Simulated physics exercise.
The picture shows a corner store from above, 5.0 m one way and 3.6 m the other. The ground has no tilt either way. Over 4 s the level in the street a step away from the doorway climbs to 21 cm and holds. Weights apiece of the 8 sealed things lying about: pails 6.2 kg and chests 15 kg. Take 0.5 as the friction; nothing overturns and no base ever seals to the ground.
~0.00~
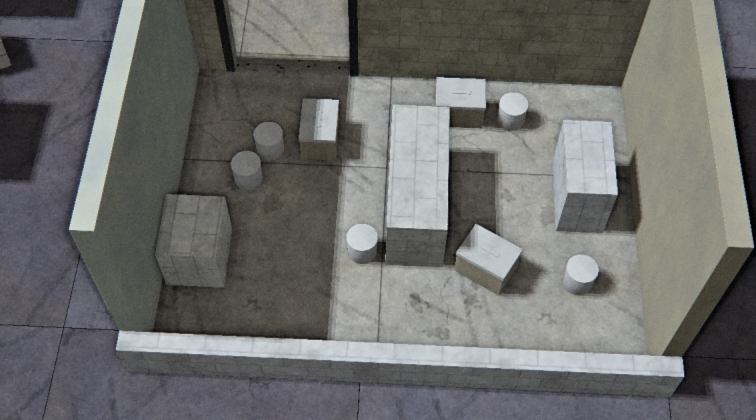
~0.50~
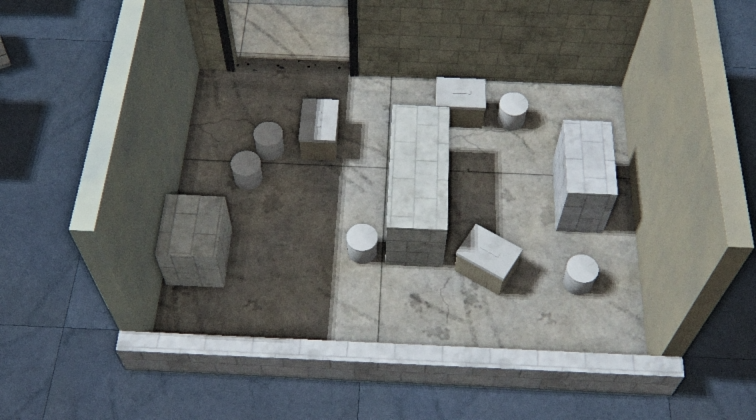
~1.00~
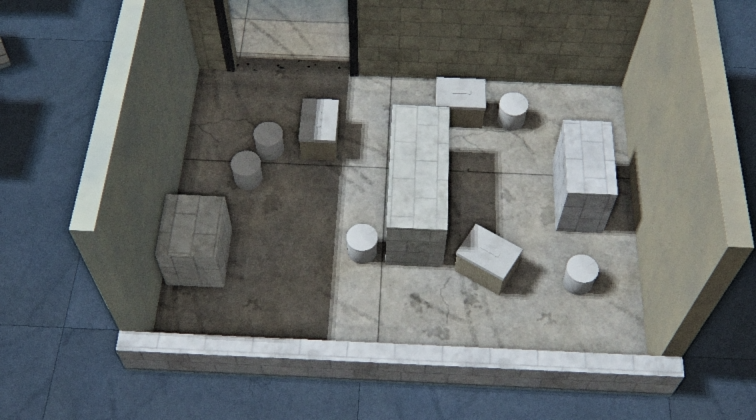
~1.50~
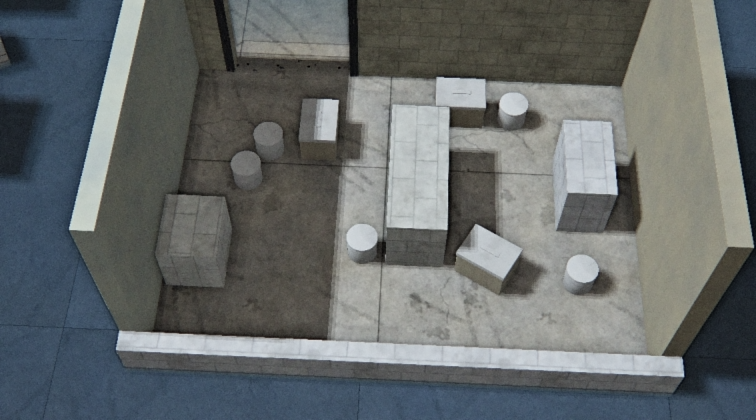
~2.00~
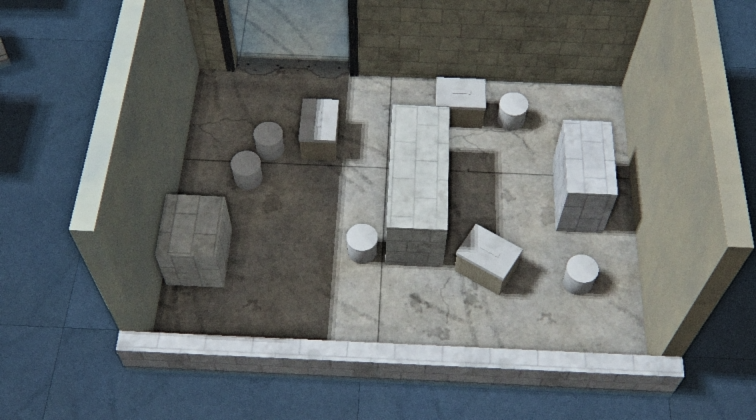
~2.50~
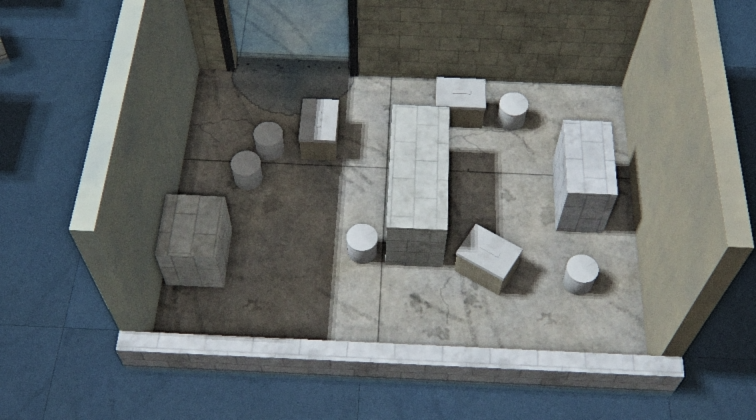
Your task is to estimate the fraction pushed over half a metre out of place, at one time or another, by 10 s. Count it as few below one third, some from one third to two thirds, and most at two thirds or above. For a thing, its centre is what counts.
Some.
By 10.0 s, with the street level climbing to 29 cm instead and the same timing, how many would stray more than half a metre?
Then the count would be 6.
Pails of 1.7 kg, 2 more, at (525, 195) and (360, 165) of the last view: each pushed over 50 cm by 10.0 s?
Order as asked - inside the cutoff and beyond the cutoff.
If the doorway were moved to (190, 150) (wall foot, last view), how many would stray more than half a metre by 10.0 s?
That would give 6.
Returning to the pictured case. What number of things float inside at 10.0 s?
The number is 4.
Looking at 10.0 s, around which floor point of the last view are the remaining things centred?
Roughly at (504, 257).
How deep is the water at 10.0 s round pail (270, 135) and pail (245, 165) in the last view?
First roughly 9 cm, second roughly 15 cm.
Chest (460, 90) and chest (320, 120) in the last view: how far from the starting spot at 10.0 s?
Respectively 0 and 300 centimetres.
After 3.5 s 0 of 8 are over 50 cm from their spots; 0 afloat.
After 4.5 s 1 of 8 are over 50 cm from their spots; 0 afloat.
After 7.0 s 4 of 8 are over 50 cm from their spots; 3 afloat.
After 10.0 s 4 of 8 are over 50 cm from their spots, and 4 have been at some point; 4 afloat.
